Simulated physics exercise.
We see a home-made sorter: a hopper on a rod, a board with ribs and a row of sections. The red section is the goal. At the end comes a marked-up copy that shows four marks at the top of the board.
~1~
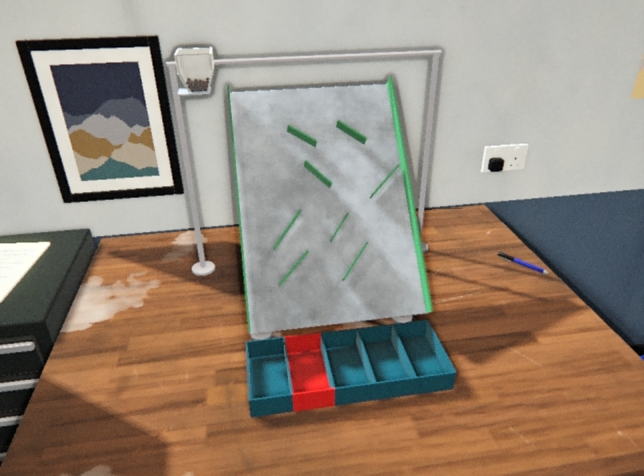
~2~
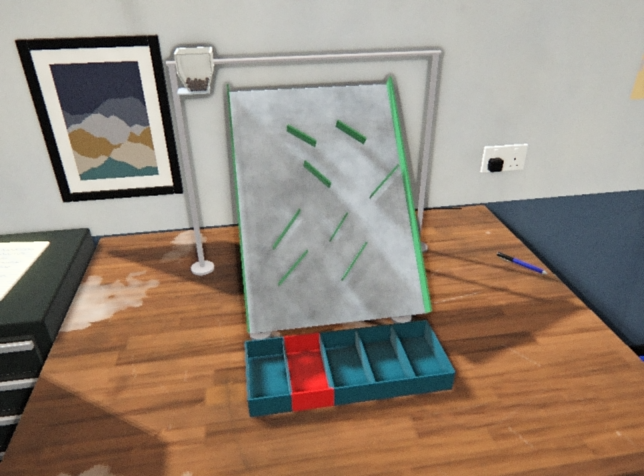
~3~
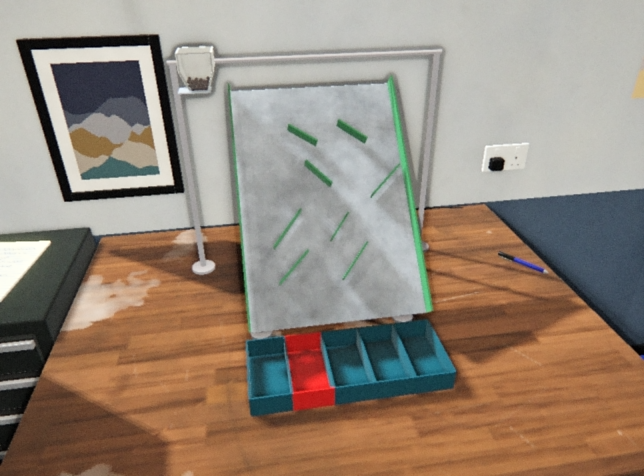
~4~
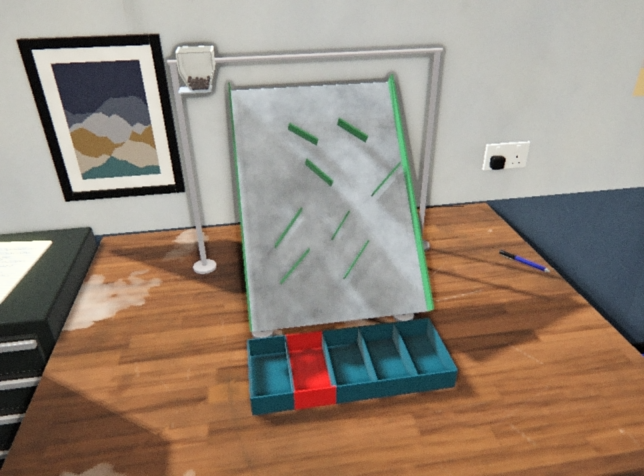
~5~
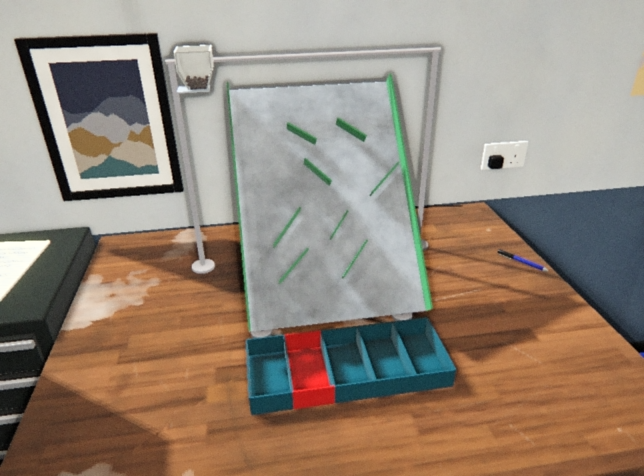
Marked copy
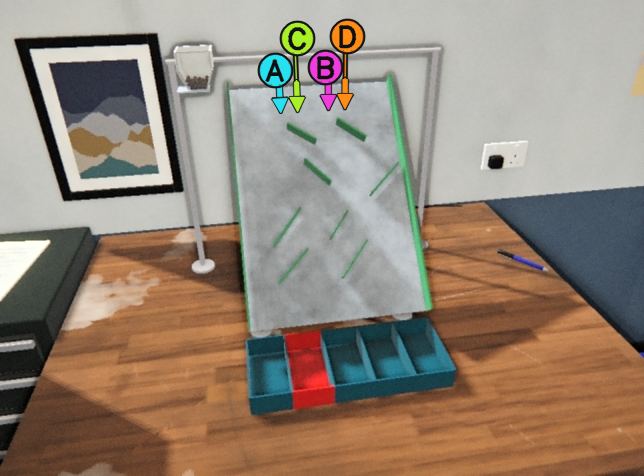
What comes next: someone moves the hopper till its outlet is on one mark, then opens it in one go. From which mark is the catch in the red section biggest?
I would pick mark D.
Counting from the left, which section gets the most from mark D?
The second from the left.
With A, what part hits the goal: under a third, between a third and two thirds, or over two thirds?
Mark A gives under a third.
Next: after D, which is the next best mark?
Here it is mark B.
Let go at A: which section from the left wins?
The first from the left.
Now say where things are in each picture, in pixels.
In the first picture, hopper at (197, 83), chocolate balls, door shut.
In the second picture, ribs (287, 125) to (317, 141), (337, 120) to (367, 139), (305, 160) to (331, 183).
In the third picture, ribs (373, 193) to (400, 164), (275, 246) to (301, 208), (332, 238) to (349, 212).
In the fourth picture, ribs (281, 282) to (310, 249), (346, 277) to (369, 240).
In the fifth picture, red section at (314, 396), number 2 of 5 from the left.
On the marked copy, mark A meets the board at (280, 107); mark B meets the board at (328, 104); mark C meets the board at (297, 106); mark D meets the board at (344, 103).
With A, a stray few in the red section, about a third in other sections, about two thirds outside the box.
With B, about a quarter in the red section, about a third in other sections, about half outside the box.
With C, a small part in the red section, about a quarter in other sections, about two thirds outside the box.
With D, about half in the red section, a small part in other sections, about a third outside the box.
